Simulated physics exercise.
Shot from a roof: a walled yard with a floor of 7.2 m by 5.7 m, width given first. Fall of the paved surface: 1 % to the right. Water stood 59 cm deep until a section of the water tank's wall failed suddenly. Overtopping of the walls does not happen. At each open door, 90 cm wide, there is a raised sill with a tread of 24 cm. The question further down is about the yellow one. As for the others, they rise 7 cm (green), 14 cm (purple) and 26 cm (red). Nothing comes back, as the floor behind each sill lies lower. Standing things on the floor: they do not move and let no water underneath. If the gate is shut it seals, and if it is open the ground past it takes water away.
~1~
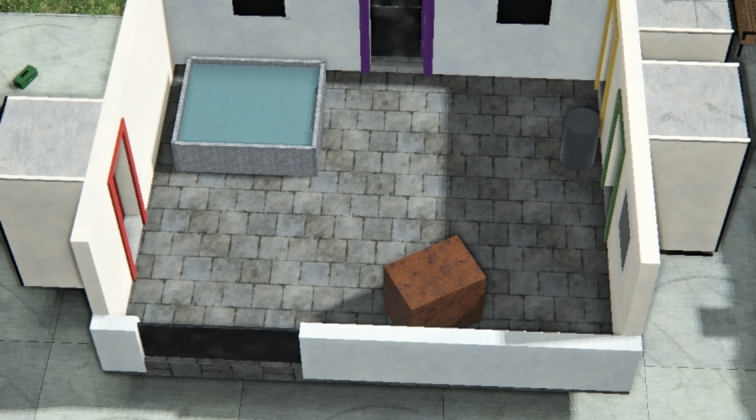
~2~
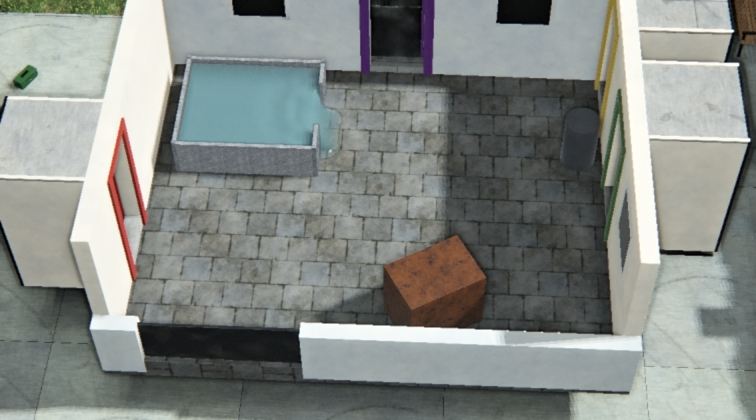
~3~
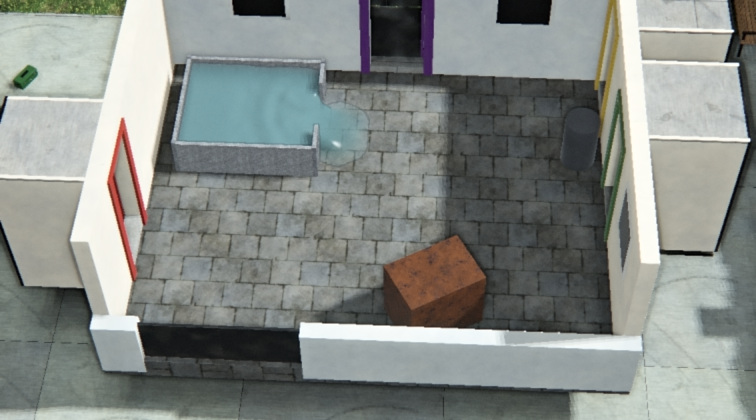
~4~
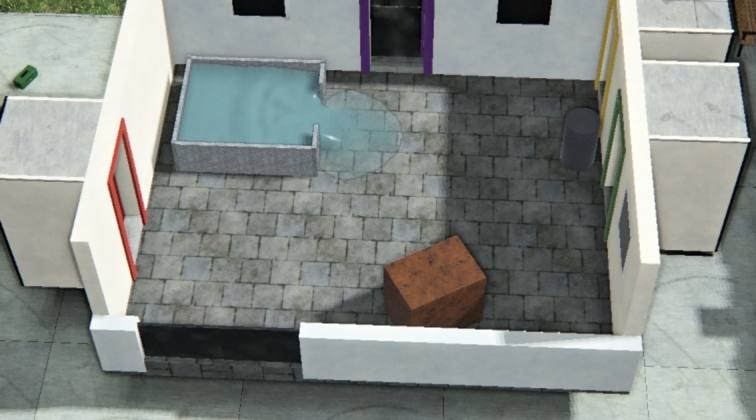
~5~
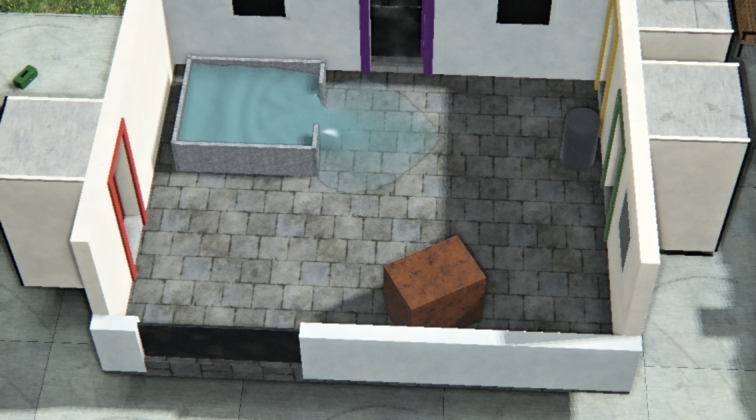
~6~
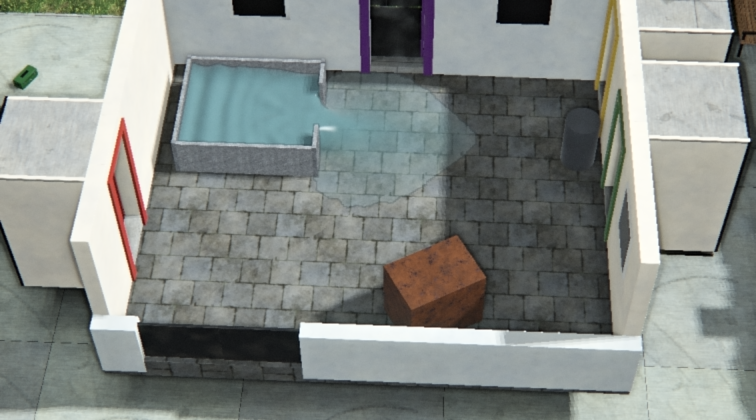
A stone-walled tank of water stood full and still in a paved yard, then its right side opened and water poured out, spreading in a widening, shallow sheet across the paving toward the right.
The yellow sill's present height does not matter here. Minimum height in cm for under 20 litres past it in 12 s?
Approx. 24.5 cm.
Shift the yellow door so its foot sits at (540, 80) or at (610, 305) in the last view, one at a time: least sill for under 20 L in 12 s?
Minimums: About 14.0 cm and 12.0 cm.
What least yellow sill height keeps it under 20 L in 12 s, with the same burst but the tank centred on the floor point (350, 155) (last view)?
About 23 cm.
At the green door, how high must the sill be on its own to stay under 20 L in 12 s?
At green, roughly 14.5 cm.
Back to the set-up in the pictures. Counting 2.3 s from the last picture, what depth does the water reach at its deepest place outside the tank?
Up to some 30 centimetres, I'd say.
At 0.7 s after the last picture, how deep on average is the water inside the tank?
It averages near 43 cm.
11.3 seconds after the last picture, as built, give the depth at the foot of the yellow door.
You'd measure close to 8.5 cm there.
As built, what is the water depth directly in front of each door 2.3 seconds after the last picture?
Depths in cm - yellow: 29, green: 17, purple: 9, red: 0.
Then, 0.7 s after the last picture water covers 30 % of the floor, deepest (34 cm) near (327, 130); it has not reached the yellow door.
Then, 2.3 s after the last picture water covers 50 % of the floor, deepest (30 cm) near (567, 99); 29 cm at the yellow door, 11 litres in over its 24 cm sill.
Then, 11.3 s after the last picture water covers 90 % of the floor, deepest (12 cm) near (593, 175); 9 cm at the yellow door, 20 litres in over its 24 cm sill.
At the yellow door as built, the water peaked near 31 cm, 1.9 s after the last picture.
Run again over the same 12 s with other heights there, 44 litres in over 20.5 cm, 6 litres over 28 cm. The limit of 20 litres is kept from about 24.5 cm up.
